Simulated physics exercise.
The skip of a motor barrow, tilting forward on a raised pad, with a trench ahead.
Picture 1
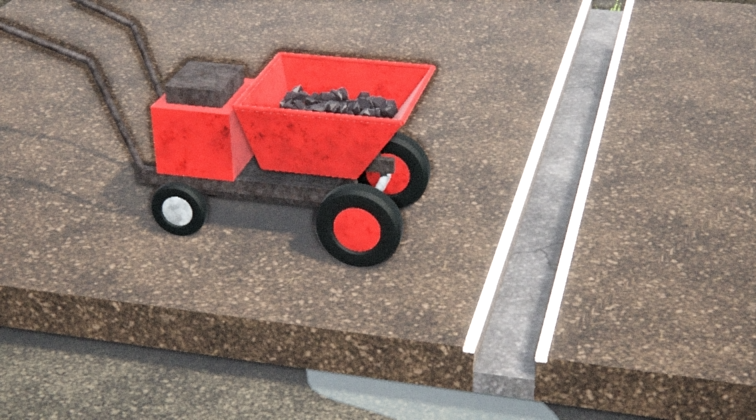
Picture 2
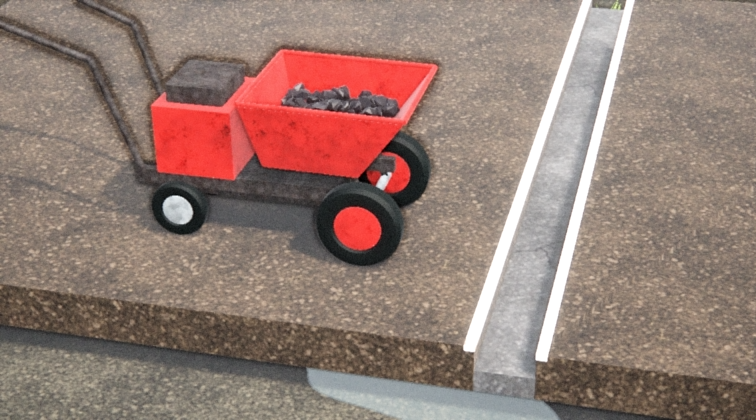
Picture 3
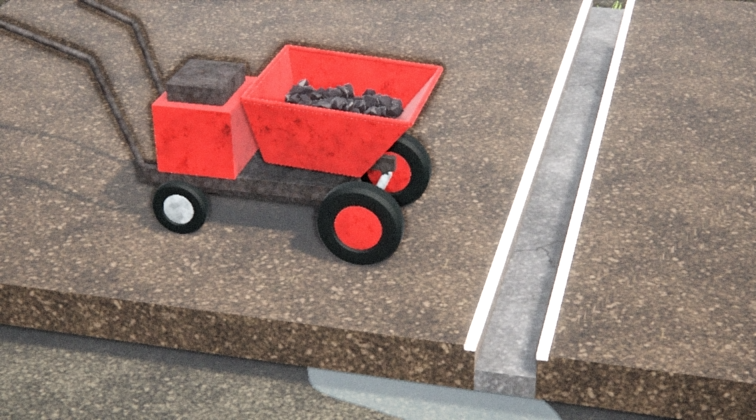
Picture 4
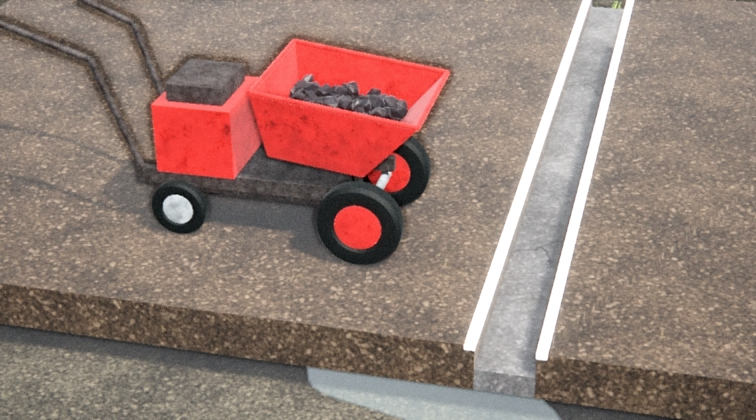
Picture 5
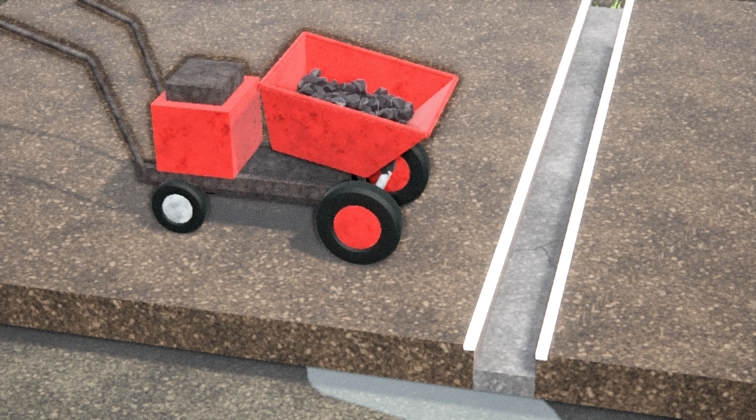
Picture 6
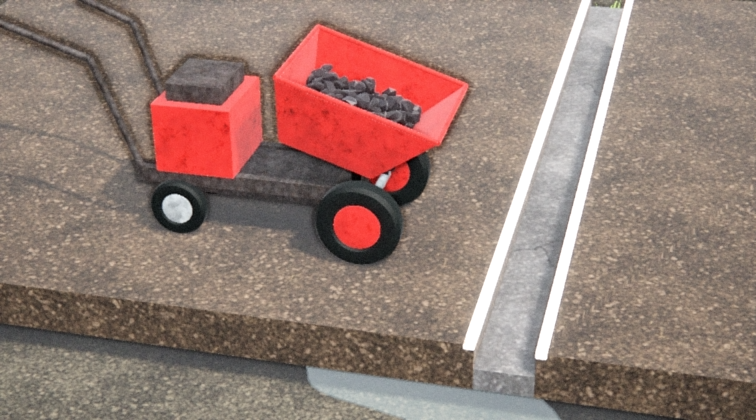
The red skip of a motor barrow, holding dark lumps, sits level on a raised brown pad, with a narrow white-edged trench to its right. The skip tilts slowly forward, its back rising away from the red box behind, until it is clearly tipped toward the right while the wheels stay still.
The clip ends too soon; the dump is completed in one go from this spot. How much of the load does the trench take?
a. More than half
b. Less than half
More than half.
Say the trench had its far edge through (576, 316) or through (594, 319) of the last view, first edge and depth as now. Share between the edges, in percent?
The first case gives close to 90 per cent and the second close to 90 per cent.
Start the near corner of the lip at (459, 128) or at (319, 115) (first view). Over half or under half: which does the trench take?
The first place leaves the lesser portion between the edges, the second place the lesser portion.
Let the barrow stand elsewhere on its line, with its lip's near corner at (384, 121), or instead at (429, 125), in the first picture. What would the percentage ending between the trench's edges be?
Result: Try 1 = 60 %, try 2 = 70 %.
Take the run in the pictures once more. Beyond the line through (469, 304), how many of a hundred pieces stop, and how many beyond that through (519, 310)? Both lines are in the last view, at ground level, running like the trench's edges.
Result, first then second: 90 %, 30 %.
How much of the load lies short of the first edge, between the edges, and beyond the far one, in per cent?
Approximate split: Short 5 percent, between 80 percent, beyond 5 percent.
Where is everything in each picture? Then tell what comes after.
The first picture shows lip of the skip near (401, 123), level; top of the load near (331, 108), lumps of coal; first edge of the trench near (482, 307); far edge near (551, 316), the trench under half as wide as the skip, and about half as deep as wide.
The second picture shows lip of the skip near (404, 122), level; top of the load near (322, 106).
The third picture shows lip of the skip near (410, 124), tipped barely; top of the load near (327, 103).
The fourth picture shows lip of the skip near (417, 129), tipped a little; top of the load near (320, 103).
The fifth picture shows lip of the skip near (427, 135), tipped a little; top of the load near (318, 95).
The sixth picture shows lip of the skip near (437, 143), tipped clearly; top of the load near (312, 94); first edge of the trench near (482, 305); far edge near (551, 313).
Shortly afterwards, skip tipped steeply; the whole lot in the skip.
Next, skip tipped right over; all but a few in the skip; only a few short of the trench; a little in or heaped over the trench.
Some moments later, skip tipped right over; near a quarter in the skip; a little short of the trench; near two thirds in or heaped over the trench; only a few beyond it.
In the end, skip tipped right over; a little in the skip; a little short of the trench; the bulk in or heaped over the trench; only a few beyond it.
